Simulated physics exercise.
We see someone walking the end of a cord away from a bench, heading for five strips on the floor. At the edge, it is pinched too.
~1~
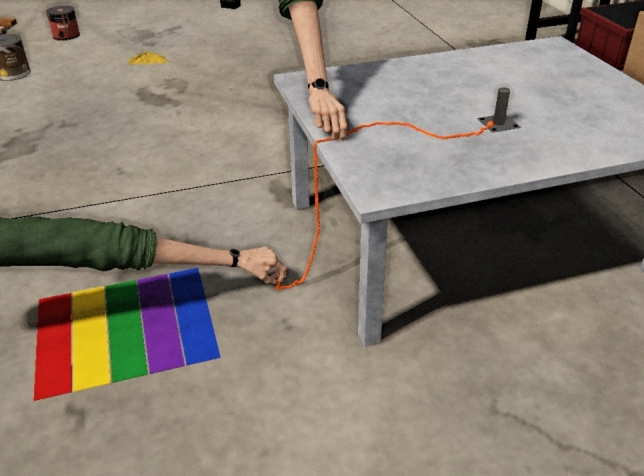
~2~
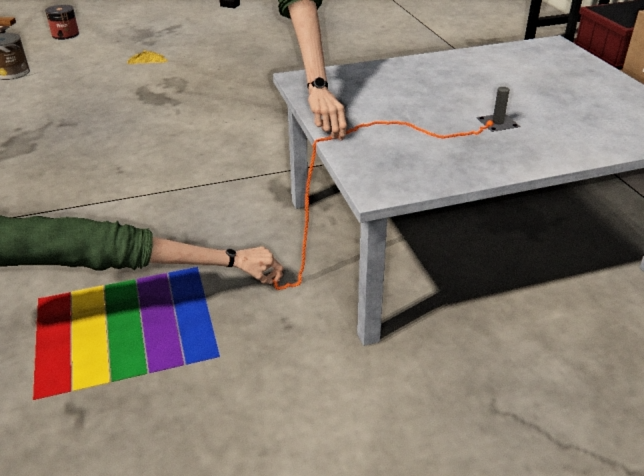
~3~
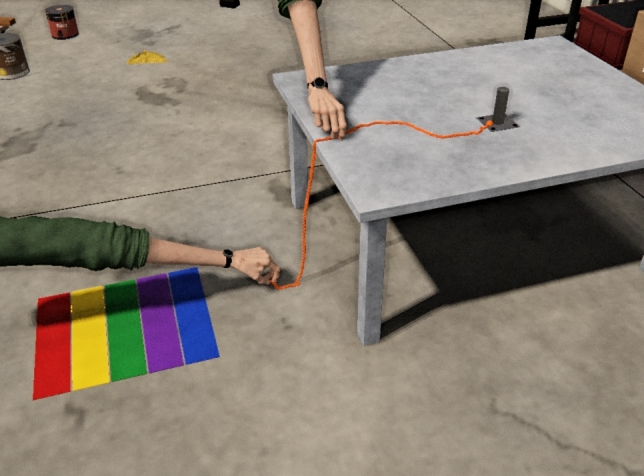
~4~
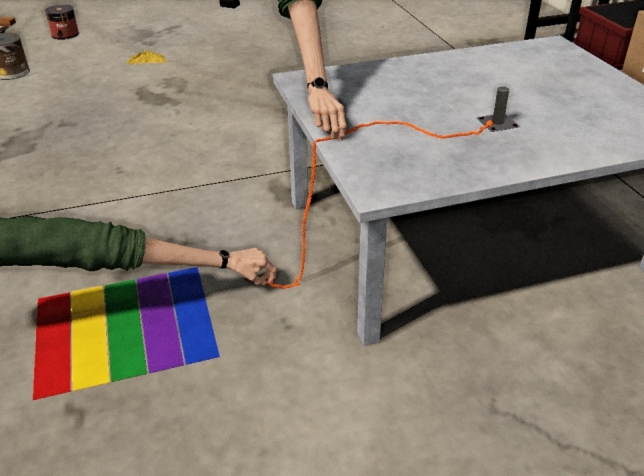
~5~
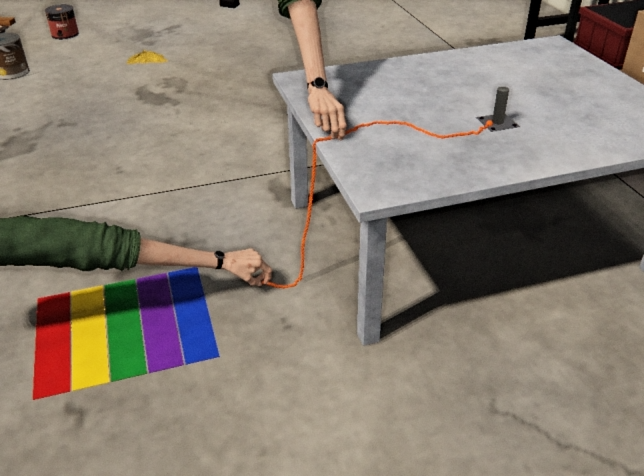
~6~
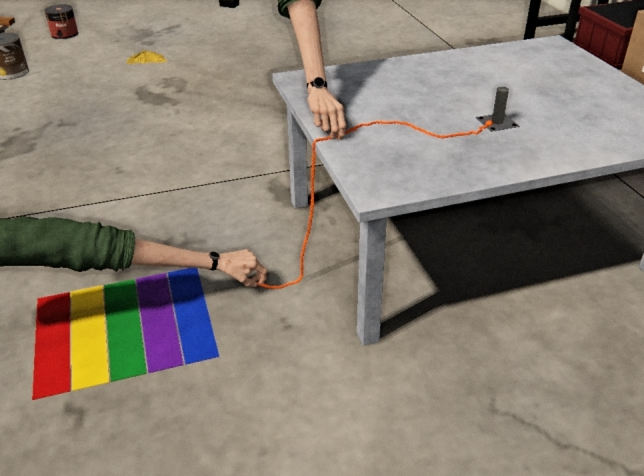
At the start, one hand presses an orange cord at the edge of a gray table while another, in a green sleeve, grips its end low, beside five colored strips on the floor. The lower hand then draws the end slightly left, the hanging part shifting a little, while the upper hand stays still.
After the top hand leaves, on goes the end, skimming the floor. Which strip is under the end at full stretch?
The green strip.
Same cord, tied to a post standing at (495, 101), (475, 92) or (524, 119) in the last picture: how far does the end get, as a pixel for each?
Try 1 about (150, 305), try 2 about (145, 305), try 3 about (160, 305).
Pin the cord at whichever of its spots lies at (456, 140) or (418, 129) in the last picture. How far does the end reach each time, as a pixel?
It would be somewhere around (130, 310) the first time and (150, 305) the second.
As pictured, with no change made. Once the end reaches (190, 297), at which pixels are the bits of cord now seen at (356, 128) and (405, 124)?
Positions: (327, 140) for the first, (381, 133) for the second.
A little later, end near (190, 297); over blue.
Next, end near (146, 306); over purple.
When it is tight, end near (120, 312); over green. It gets as far as the green strip.
